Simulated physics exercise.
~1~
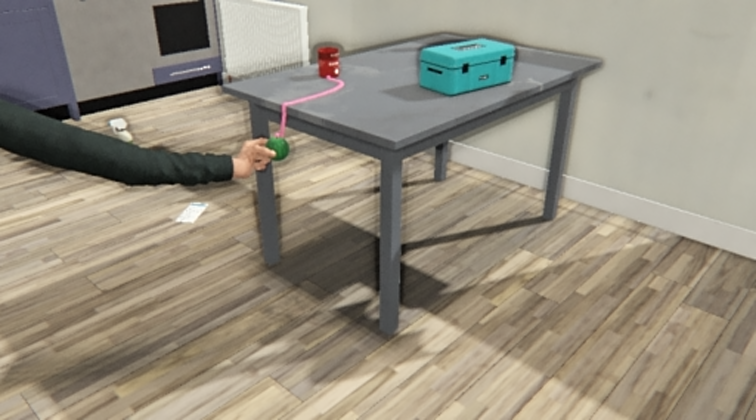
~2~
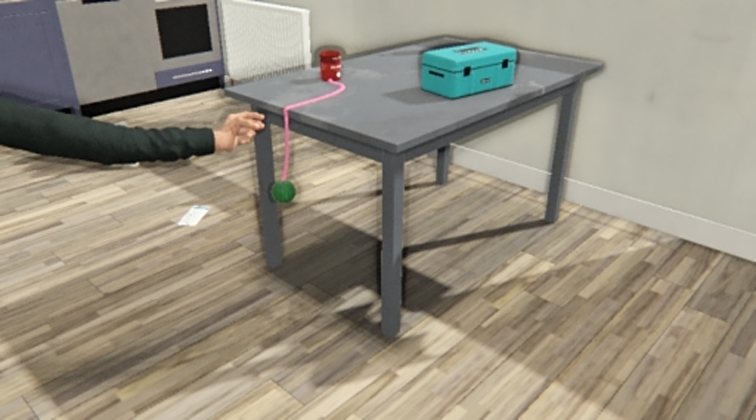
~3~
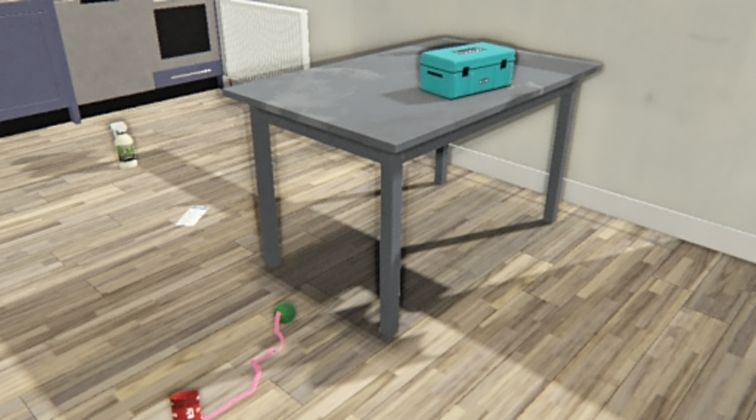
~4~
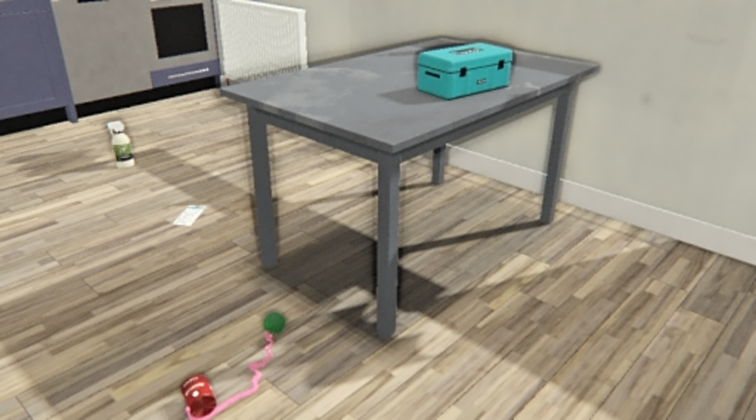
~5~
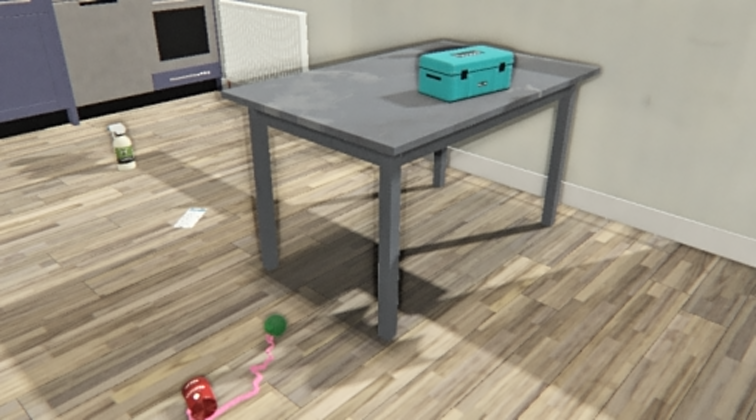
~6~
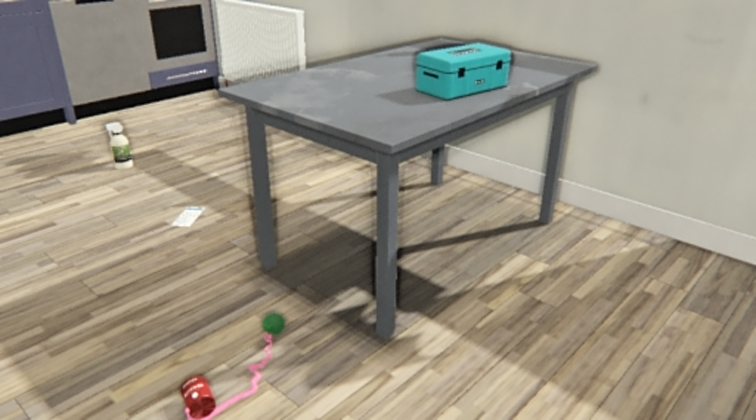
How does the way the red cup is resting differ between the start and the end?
At the start the red cup stands upright on the table, and at the end it lies on its side on the floor.
